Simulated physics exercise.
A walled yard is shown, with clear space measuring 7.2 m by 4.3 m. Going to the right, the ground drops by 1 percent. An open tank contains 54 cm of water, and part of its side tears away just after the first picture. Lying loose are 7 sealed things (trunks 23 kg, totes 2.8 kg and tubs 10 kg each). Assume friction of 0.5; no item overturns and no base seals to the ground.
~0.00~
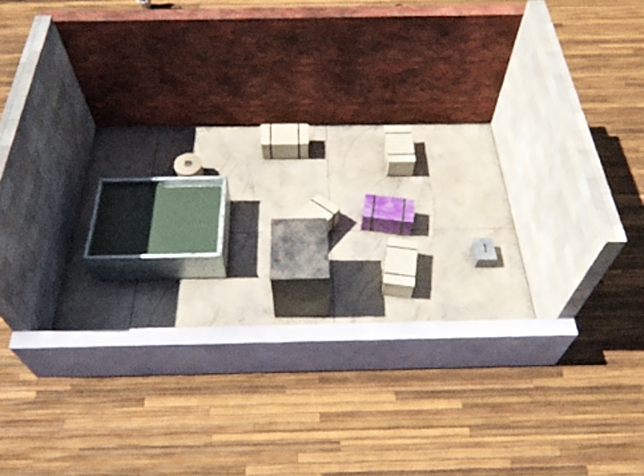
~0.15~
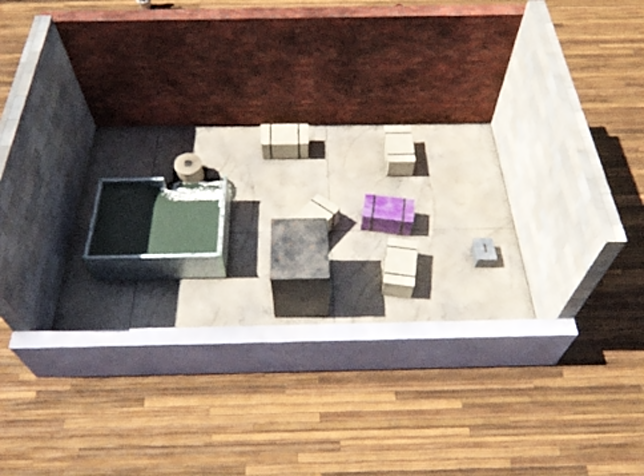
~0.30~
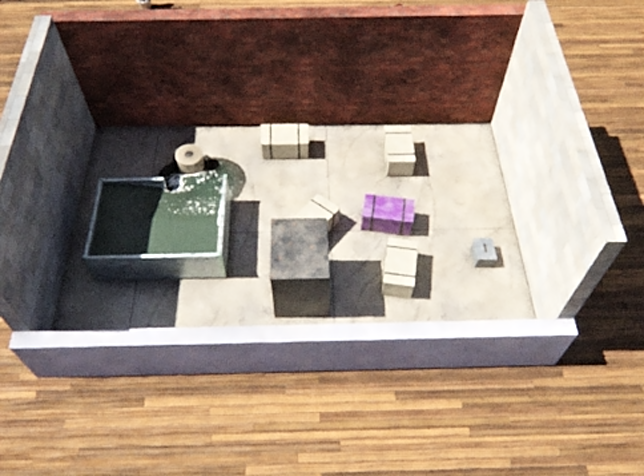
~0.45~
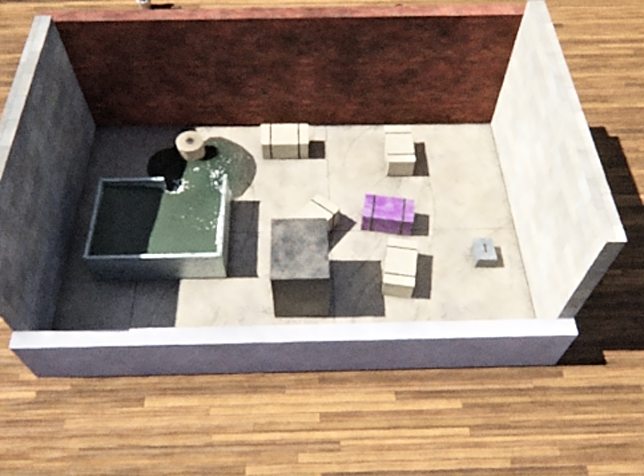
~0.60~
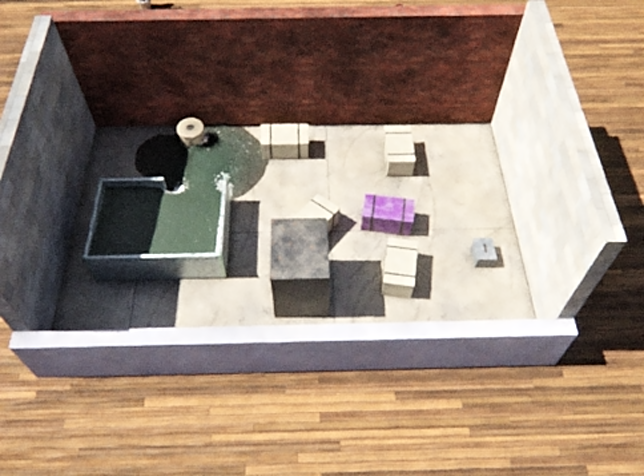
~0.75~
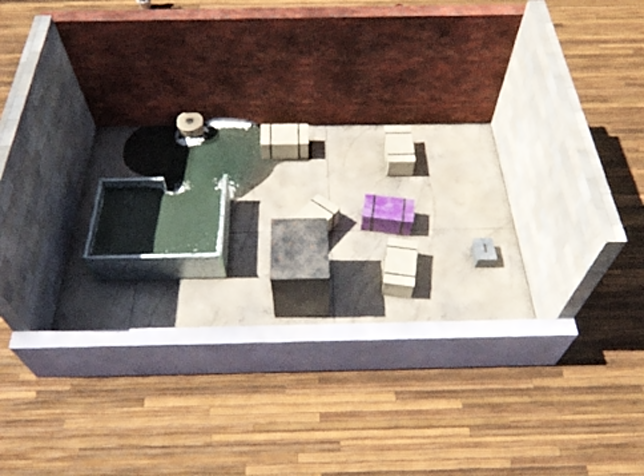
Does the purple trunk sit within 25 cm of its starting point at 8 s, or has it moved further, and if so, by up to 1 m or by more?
It is left in place.
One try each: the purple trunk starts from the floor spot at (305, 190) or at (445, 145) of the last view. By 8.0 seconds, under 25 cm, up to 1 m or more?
Well, the first time it keeps still, and the second time it covers a big distance.
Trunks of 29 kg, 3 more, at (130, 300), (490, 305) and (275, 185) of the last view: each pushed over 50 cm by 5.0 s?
Result, in listed order: Not exceeded / not exceeded / not exceeded.
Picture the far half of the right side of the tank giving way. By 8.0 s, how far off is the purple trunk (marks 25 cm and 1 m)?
So, for the purple trunk: It is carried a long way.
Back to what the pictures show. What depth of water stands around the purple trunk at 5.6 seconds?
About 2 cm.
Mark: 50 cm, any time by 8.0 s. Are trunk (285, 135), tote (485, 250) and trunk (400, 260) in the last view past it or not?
The first topped the threshold, the second topped the threshold, and the third never reached the threshold.
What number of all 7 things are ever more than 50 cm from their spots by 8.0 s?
Result: 4.
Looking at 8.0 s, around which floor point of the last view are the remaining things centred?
Around (368, 236).
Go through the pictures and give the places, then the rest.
The first frame shows the purple trunk at (388, 208) rests on the ground; 2.7 m2 under water; 0 of 7 have shifted.
The second frame shows the purple trunk at (388, 208) rests on the ground; 3.1 m2 under water; 0 of 7 have shifted.
The third frame shows the purple trunk at (388, 208) rests on the ground; 3.7 m2 under water; 1 of 7 have shifted.
The fourth frame shows the purple trunk at (388, 208) rests on the ground; 4.5 m2 under water; 1 of 7 have shifted.
The fifth frame shows the purple trunk at (388, 208), on the bottom; 5.5 m2 under water; 1 of 7 have shifted.
The sixth frame shows the purple trunk at (388, 208), on the bottom; 6.1 m2 under water; 1 of 7 have shifted.
After 1.6 s the purple trunk is near (388, 208), 0.0 m from its start, aground; 1 afloat.
After 3.6 s the purple trunk is near (388, 208), 0.0 m from its start, aground; 2 afloat.
After 5.6 s the purple trunk is near (388, 208), 0.0 m from its start, aground; 4 afloat.
After 8.0 s the purple trunk is near (388, 208), 0.0 m from its start, aground; 3 afloat.
